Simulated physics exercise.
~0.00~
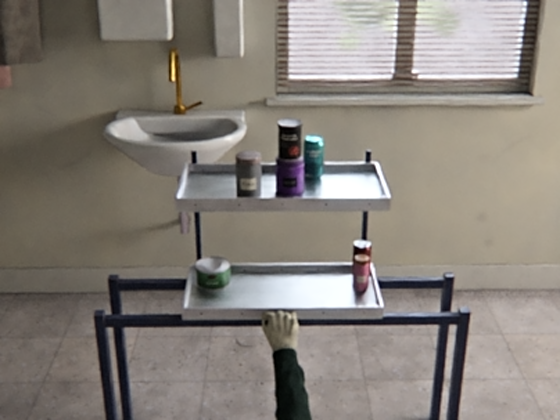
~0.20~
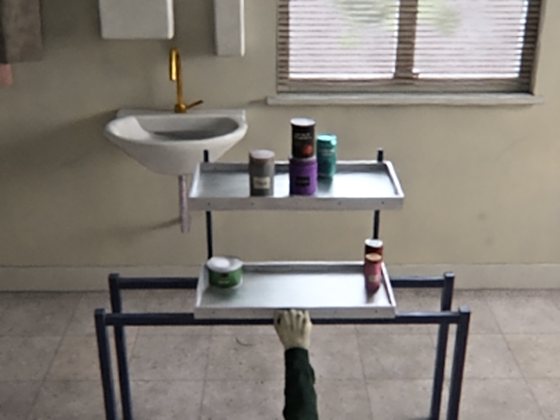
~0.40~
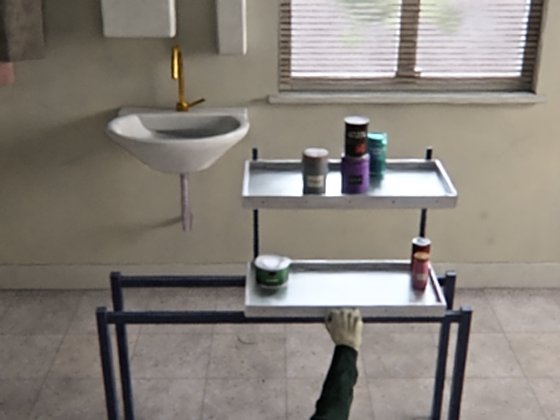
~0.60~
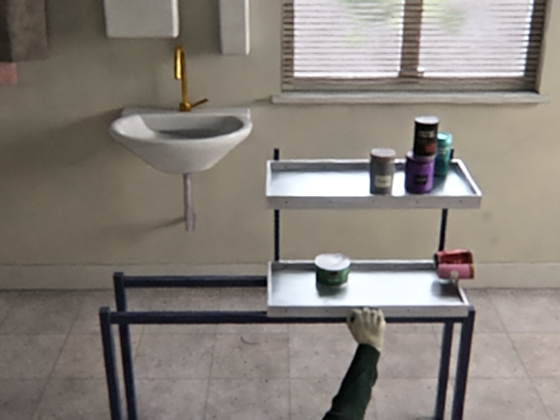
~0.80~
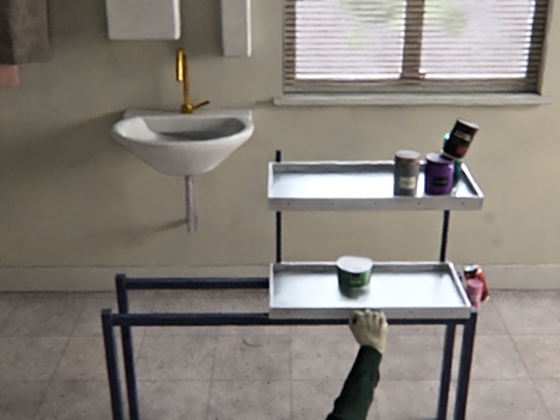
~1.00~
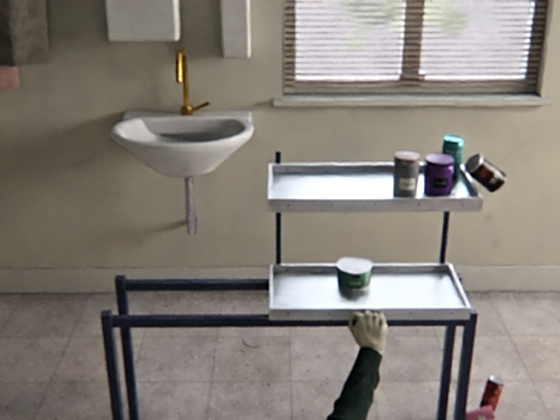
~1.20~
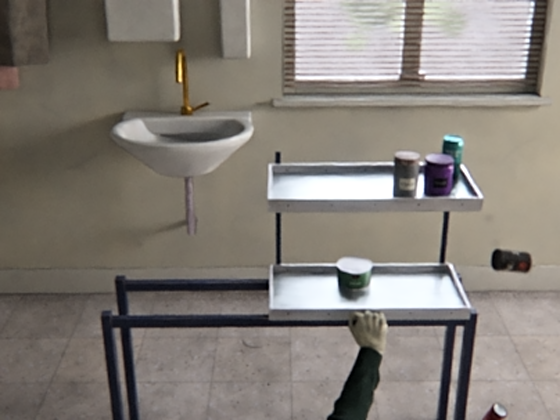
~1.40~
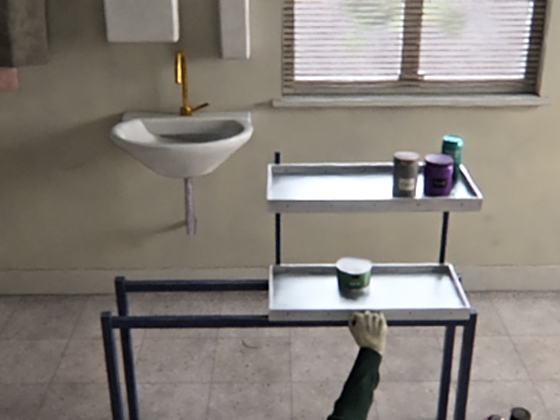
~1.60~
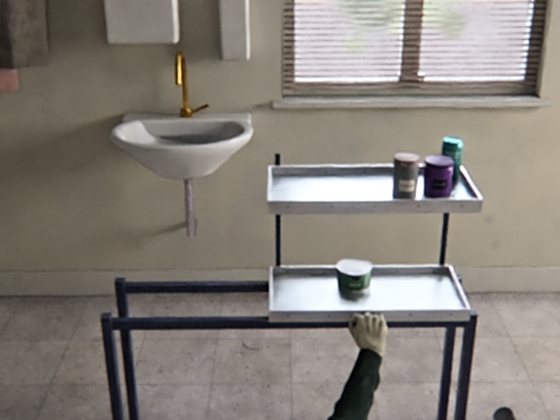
At the start, a gloved hand holds the front edge of a two-level tray rack, with a black tin stacked on a purple jar above and a small pink shaker on a red can below. The hand and trays move right, faster and faster, until they stop at the right end of the rails. The shaker and red can tip over the lower rail and drop, while the jars slide right. The black tin topples from the purple jar and tumbles down too. Finally, the grey jar, purple jar, turquoise can and green tub remain upright on the still trays.
